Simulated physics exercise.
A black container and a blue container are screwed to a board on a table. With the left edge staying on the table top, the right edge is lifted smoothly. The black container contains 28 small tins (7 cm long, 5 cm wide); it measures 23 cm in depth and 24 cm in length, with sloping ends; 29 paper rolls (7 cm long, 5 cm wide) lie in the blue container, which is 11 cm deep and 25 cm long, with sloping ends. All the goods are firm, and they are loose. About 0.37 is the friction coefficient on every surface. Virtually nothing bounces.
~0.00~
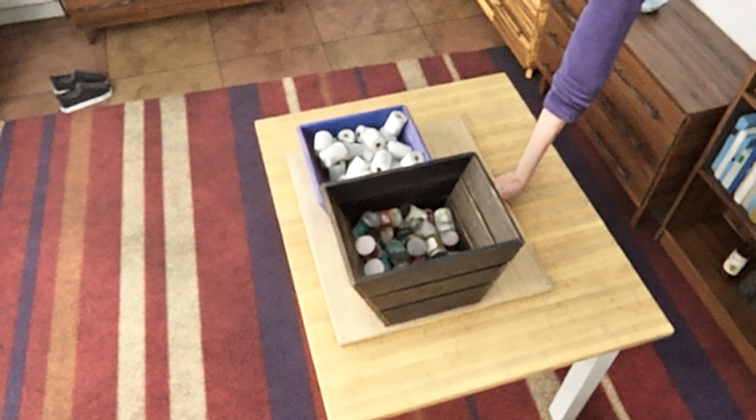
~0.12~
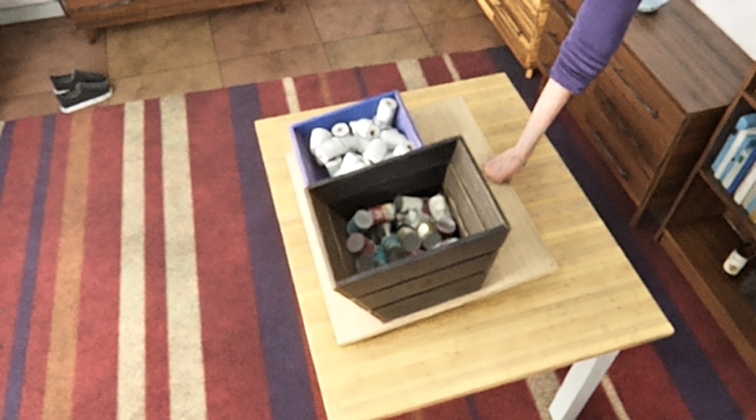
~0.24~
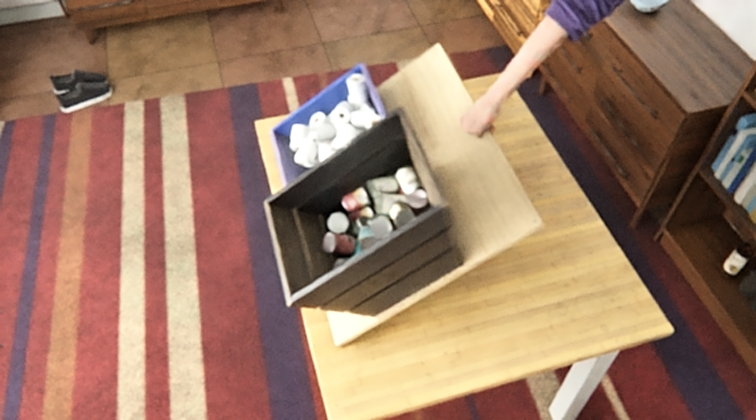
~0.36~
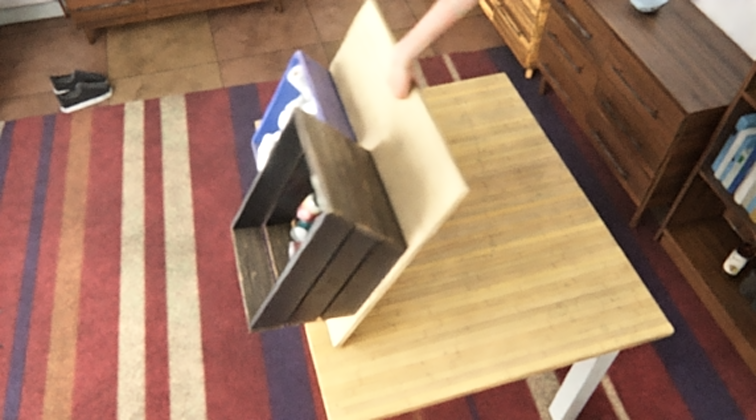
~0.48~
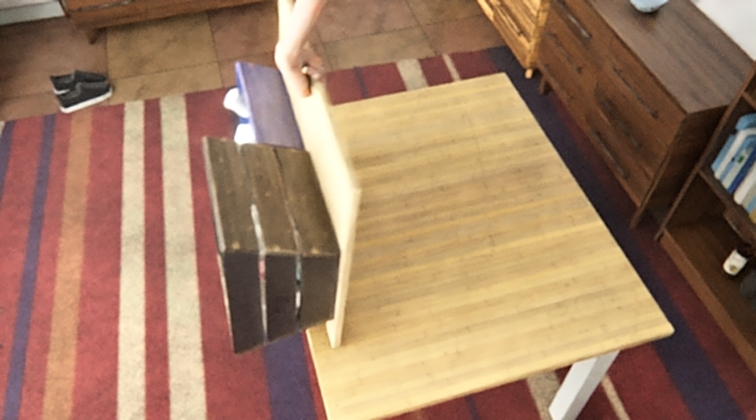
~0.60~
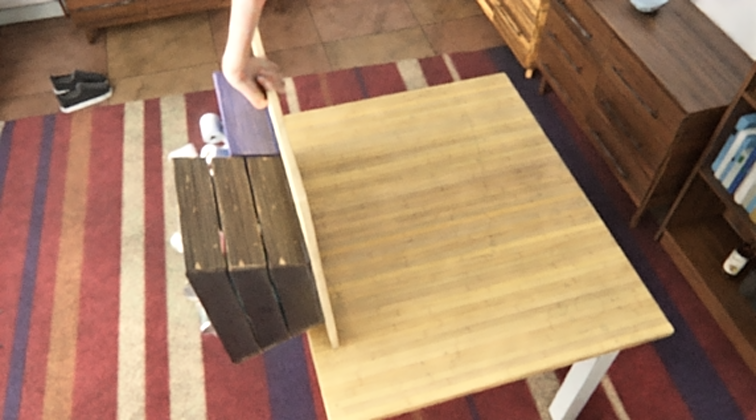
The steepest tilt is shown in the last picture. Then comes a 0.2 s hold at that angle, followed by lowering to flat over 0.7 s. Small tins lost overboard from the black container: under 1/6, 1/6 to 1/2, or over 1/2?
Over 1/2.
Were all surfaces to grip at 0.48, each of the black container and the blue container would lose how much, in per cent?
In that case the black container sheds 100 per cent, while the blue container sheds 100 per cent.
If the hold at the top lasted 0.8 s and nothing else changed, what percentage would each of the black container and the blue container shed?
Black container 100%, blue container 100%.
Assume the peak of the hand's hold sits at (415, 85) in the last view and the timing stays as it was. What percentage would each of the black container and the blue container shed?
Then black container 0, blue container 30 per cent.
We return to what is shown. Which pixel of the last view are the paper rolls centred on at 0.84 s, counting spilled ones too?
At about (178, 300).
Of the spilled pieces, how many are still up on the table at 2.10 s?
The number is some 0.
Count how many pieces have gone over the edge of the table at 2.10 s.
Estimated number of pieces: About 55.
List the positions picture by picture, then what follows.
In the first picture (places track the rim corner closest to us here, unless another is named), black container (355, 281); blue container (by its farthest rim corner) (403, 106); tipped 0°; all still inside.
In the second picture, black container (336, 285); blue container (395, 92); tipped 10°.
In the third picture, black container (291, 300); tipped 33°.
In the fourth picture, black container (249, 328); tipped 60°.
In the fifth picture, black container (234, 352); tipped 83°; 2 out.
In the sixth picture, black container (233, 361); tipped 93°; 21 out.
After 0.84 s, tilt 92°; the black container is down by 22 of 28 and the blue container is down by 29 of 29.
After 1.14 s, tilt 48°; the black container is down by 28 of 28 and the blue container is down by 29 of 29.
After 1.56 s, tilt 0°; the black container is down by 28 of 28 and the blue container is down by 29 of 29.
When it is over (at 2.10 s), the black container is down by 28 of 28 and the blue container is down by 29 of 29. Asked share, 28 of 28, 100 per cent.
